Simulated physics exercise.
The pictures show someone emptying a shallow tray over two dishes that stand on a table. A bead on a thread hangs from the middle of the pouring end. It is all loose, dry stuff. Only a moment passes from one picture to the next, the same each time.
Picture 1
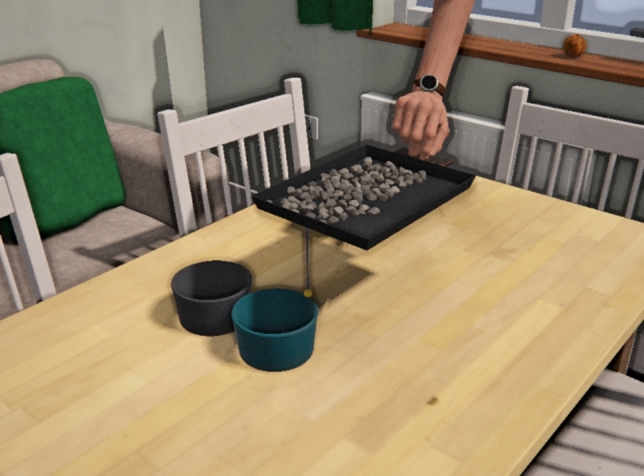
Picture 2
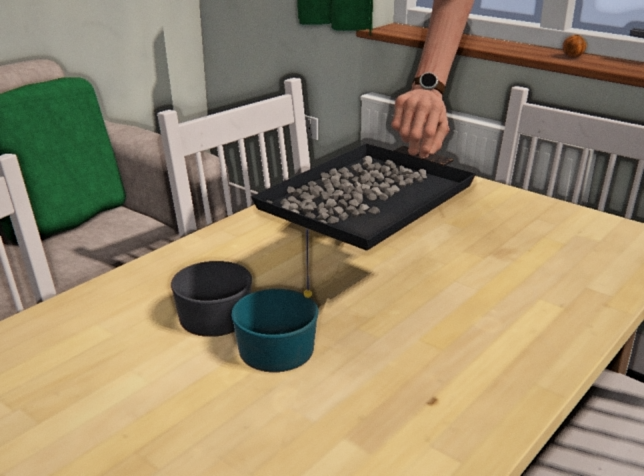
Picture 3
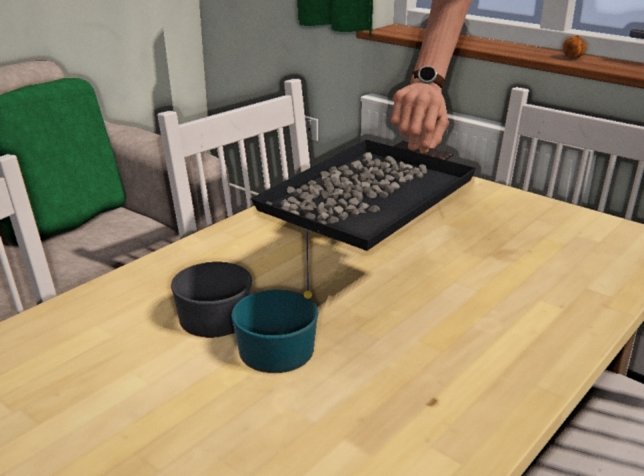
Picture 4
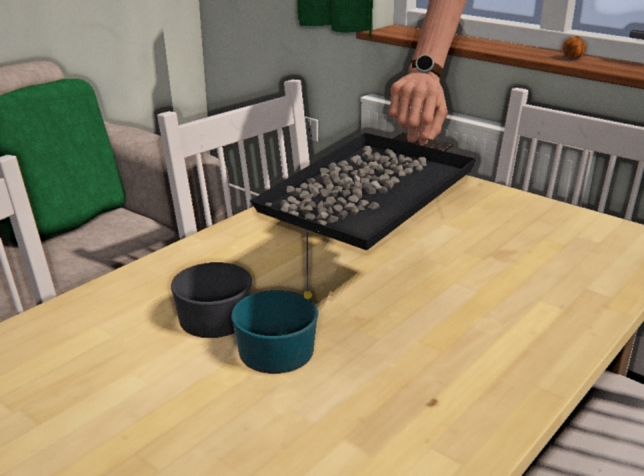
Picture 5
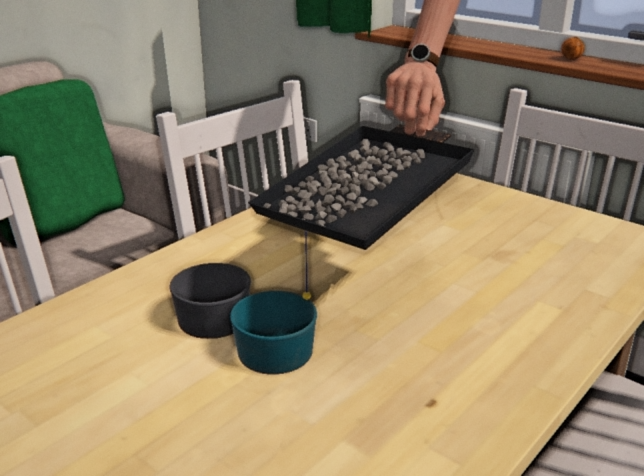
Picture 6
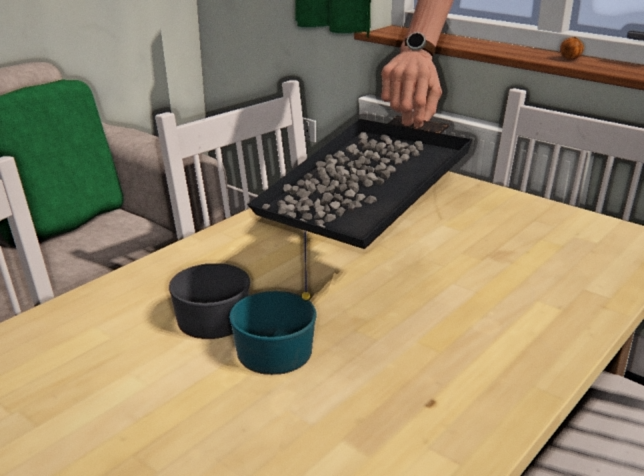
A shallow black tray of grey gravel, with a hand wearing a dark watch at its far end, tilts gradually, its far side rising a little and its near left corner dipping slightly. It hangs over a pale wooden table, seen from above at an angle in a room with white chairs and a green cushion. Below, a dark grey dish and a teal dish stay put, and the camera holds still.
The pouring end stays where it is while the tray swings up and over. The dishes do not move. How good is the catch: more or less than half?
In the dishes lies over half of it.
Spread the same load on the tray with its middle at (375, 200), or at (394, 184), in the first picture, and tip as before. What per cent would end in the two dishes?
In turn 70 and 80 in a hundred.
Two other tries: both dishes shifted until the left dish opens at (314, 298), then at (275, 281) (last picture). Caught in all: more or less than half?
At the first place under half, at the second the smaller part.
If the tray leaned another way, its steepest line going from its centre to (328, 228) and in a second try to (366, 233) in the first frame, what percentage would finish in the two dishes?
The first gives 40 %, the second 0 %.
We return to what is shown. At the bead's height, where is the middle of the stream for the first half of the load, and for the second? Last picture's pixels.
Around (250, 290) and then (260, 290).
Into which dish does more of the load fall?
The winner is the right one.
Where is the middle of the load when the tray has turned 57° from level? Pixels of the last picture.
Around (300, 181).
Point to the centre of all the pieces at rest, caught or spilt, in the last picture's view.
Near (254, 341).
Soon after the last picture, tray tipped steeply; nearly all on the tray; a stray few in the air.
A little later, tray tipped right over; about a third on the tray; about a quarter in the right dish; a small part in the left dish; a small part outside both; about a quarter in the air.
Later still, tray tipped past a quarter turn; about half in the right dish; about a quarter in the left dish; about a quarter outside both.
At rest, tray tipped past a quarter turn; about half in the right dish; about a quarter in the left dish; about a quarter outside both.
